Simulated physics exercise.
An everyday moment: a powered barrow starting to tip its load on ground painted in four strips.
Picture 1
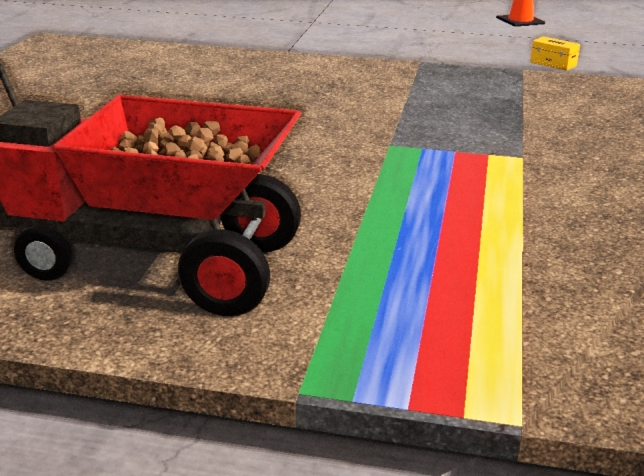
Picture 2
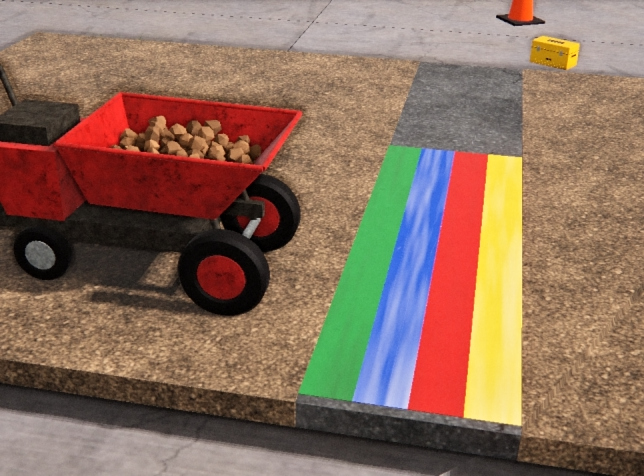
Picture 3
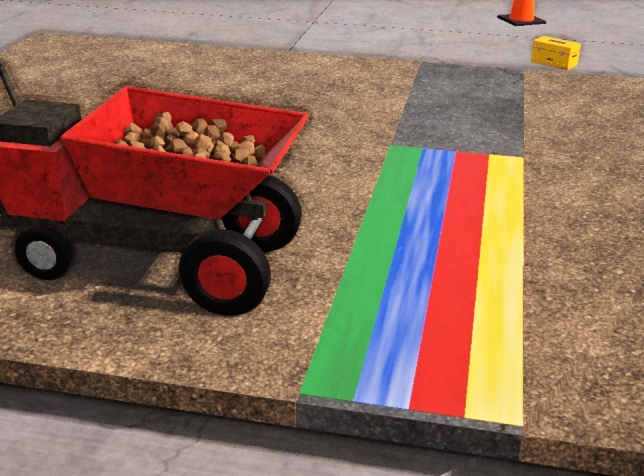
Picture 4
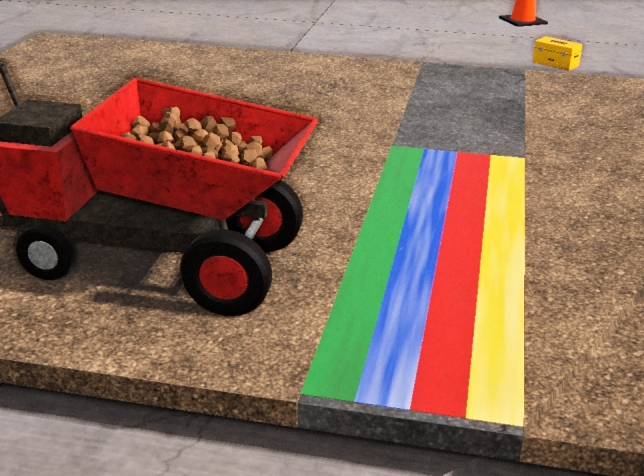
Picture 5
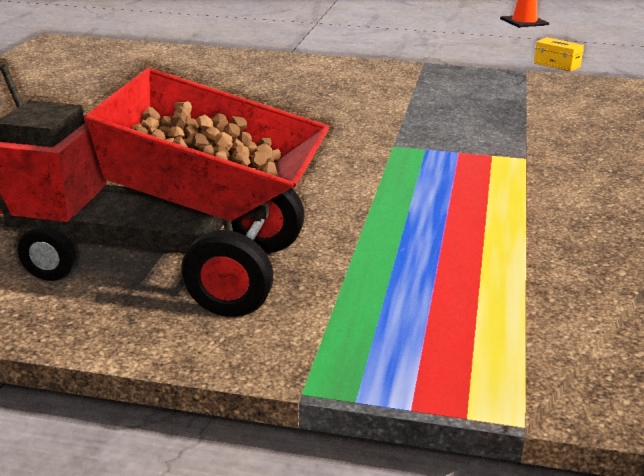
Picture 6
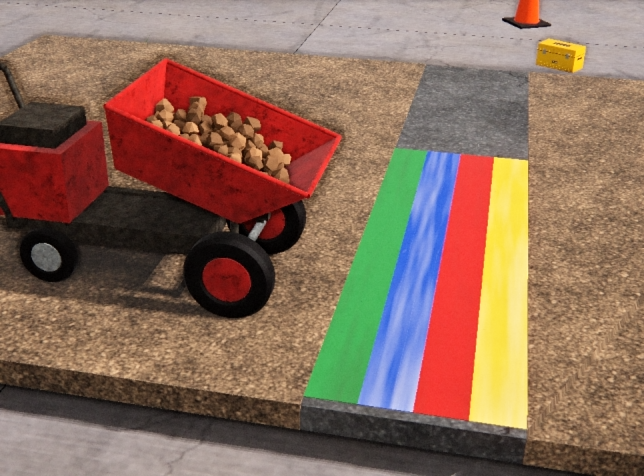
The clip opens on a red powered barrow holding brown clods in a level skip, left of green, blue, red and yellow strips painted on the ground. The skip begins tilting slightly, then its back end rises and its lip moves right and downward until it is clearly tipped, with the clods still inside.
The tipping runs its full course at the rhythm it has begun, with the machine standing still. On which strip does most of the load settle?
Most lies over the blue band.
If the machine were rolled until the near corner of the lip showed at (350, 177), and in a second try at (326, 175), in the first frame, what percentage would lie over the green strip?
The first gives 0 %, the second 0 %.
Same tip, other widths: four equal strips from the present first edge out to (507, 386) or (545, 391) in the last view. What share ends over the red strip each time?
Near 10 % and 20 %.
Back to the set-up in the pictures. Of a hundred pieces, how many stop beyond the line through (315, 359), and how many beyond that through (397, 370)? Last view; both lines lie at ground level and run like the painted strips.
In turn 70 and 40 in a hundred.
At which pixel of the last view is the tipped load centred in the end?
Near (419, 294).
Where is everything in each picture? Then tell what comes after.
In the first picture, lip of the skip at (261, 168), level; top of the load at (172, 151), clay clods; green strip at (339, 356); blue strip at (390, 363); red strip at (442, 370); yellow strip at (495, 377).
In the second picture, lip of the skip at (263, 169), level; top of the load at (173, 149).
In the third picture, lip of the skip at (270, 172), tipped barely; top of the load at (174, 151).
In the fourth picture, lip of the skip at (280, 177), tipped a little; top of the load at (165, 139).
In the fifth picture, lip of the skip at (293, 185), tipped a little; top of the load at (176, 134).
In the sixth picture, lip of the skip at (307, 196), tipped clearly; top of the load at (180, 128); green strip at (344, 358); blue strip at (395, 365); red strip at (447, 373); yellow strip at (500, 380).
Soon after the last picture, skip tipped steeply; all in the skip.
A little later, skip tipped right over; most in the skip; a stray few over the green strip; a small part over the blue strip.
Later still, skip tipped right over; about a quarter in the skip; a small part over the green strip; about a third over the blue strip; about a quarter over the red strip; a small part over the yellow strip; a stray few off the paint.
At rest, skip tipped right over; about a quarter in the skip; a small part over the green strip; about a third over the blue strip; about a quarter over the red strip; a small part over the yellow strip; a small part off the paint.
